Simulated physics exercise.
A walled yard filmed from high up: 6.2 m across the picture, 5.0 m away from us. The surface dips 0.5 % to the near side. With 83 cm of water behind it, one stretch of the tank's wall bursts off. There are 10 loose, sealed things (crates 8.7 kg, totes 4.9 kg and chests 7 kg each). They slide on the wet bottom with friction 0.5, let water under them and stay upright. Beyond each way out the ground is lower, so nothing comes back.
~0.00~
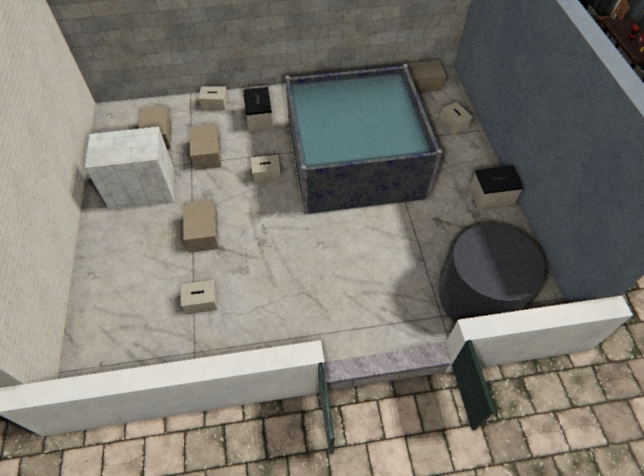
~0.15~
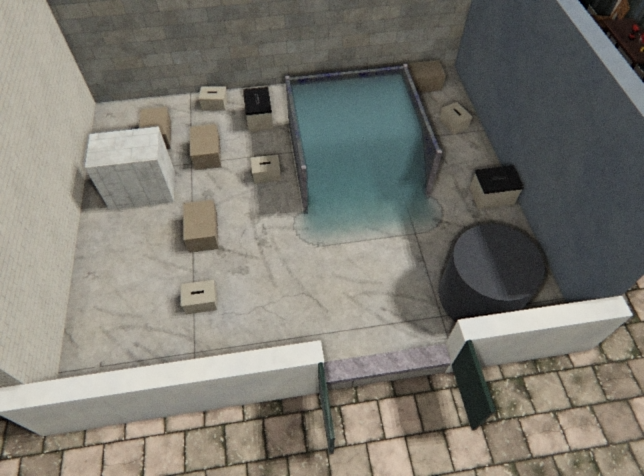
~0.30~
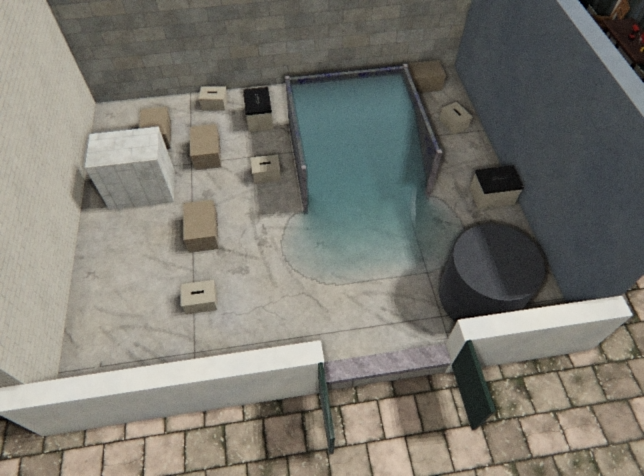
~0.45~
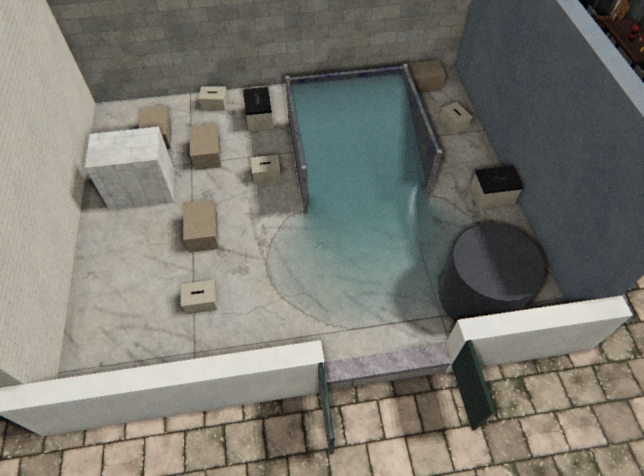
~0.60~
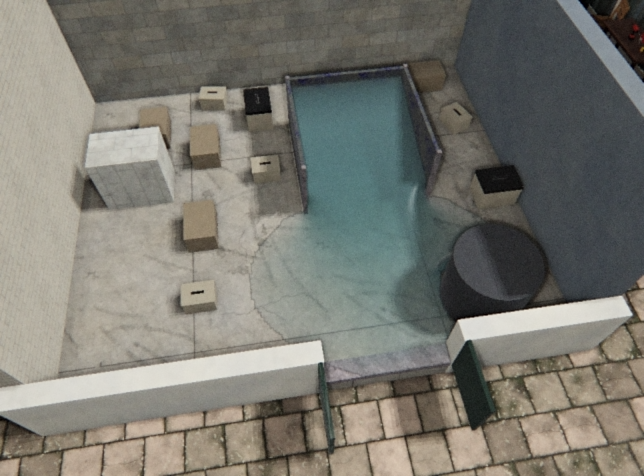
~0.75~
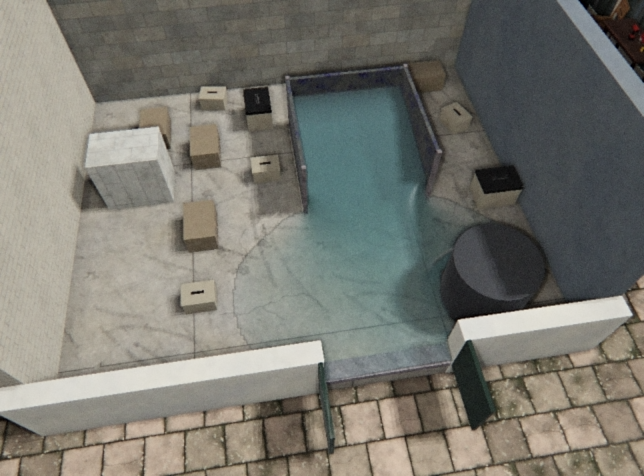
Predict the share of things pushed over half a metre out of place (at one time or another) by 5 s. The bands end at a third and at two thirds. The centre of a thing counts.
That comes to not even a third.
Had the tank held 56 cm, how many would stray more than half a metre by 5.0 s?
Then 1.
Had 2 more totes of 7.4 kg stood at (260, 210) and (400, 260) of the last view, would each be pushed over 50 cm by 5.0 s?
In turn: Less, past it.
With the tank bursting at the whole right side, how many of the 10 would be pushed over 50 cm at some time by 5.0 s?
Then 9.
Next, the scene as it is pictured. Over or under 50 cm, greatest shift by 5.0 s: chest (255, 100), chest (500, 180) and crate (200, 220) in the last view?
In turn: Less, past it, short of it.
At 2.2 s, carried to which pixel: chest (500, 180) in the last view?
Near (472, 162).
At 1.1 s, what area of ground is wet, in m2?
About 11.0 m2.
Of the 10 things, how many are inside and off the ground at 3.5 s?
0 of them.
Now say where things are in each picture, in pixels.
The first frame shows a crate at (199, 219), on the bottom; a tote at (212, 93), on the bottom; water covers 2.9 m2; 0 of 10 have shifted.
The second frame shows a crate at (199, 219) rests on the ground; a tote at (212, 93), on the bottom; water covers 4.0 m2; 0 of 10 have shifted.
The third frame shows a crate at (199, 219), on the bottom; a tote at (212, 93), on the bottom; 5.4 m2 under water; 0 of 10 have shifted.
The fourth frame shows a crate at (199, 219), on the bottom; a tote at (212, 93), on the bottom; water covers 7.1 m2; 0 of 10 have shifted.
The fifth frame shows a crate at (199, 219), on the bottom; a tote at (212, 93) rests on the ground; water covers 8.7 m2; 0 of 10 have shifted.
The sixth frame shows a crate at (199, 219), on the bottom; a tote at (212, 93), on the bottom; water covers 9.6 m2; 0 of 10 have shifted.
After 1.1 s 0 of 10 are over 50 cm from their spots; 0 afloat.
After 2.2 s 0 of 10 are over 50 cm from their spots; 0 afloat.
After 3.5 s 1 of 10 are over 50 cm from their spots; 0 afloat.
After 5.0 s 2 of 10 are over 50 cm from their spots, and 2 have been at some point; 3 afloat.
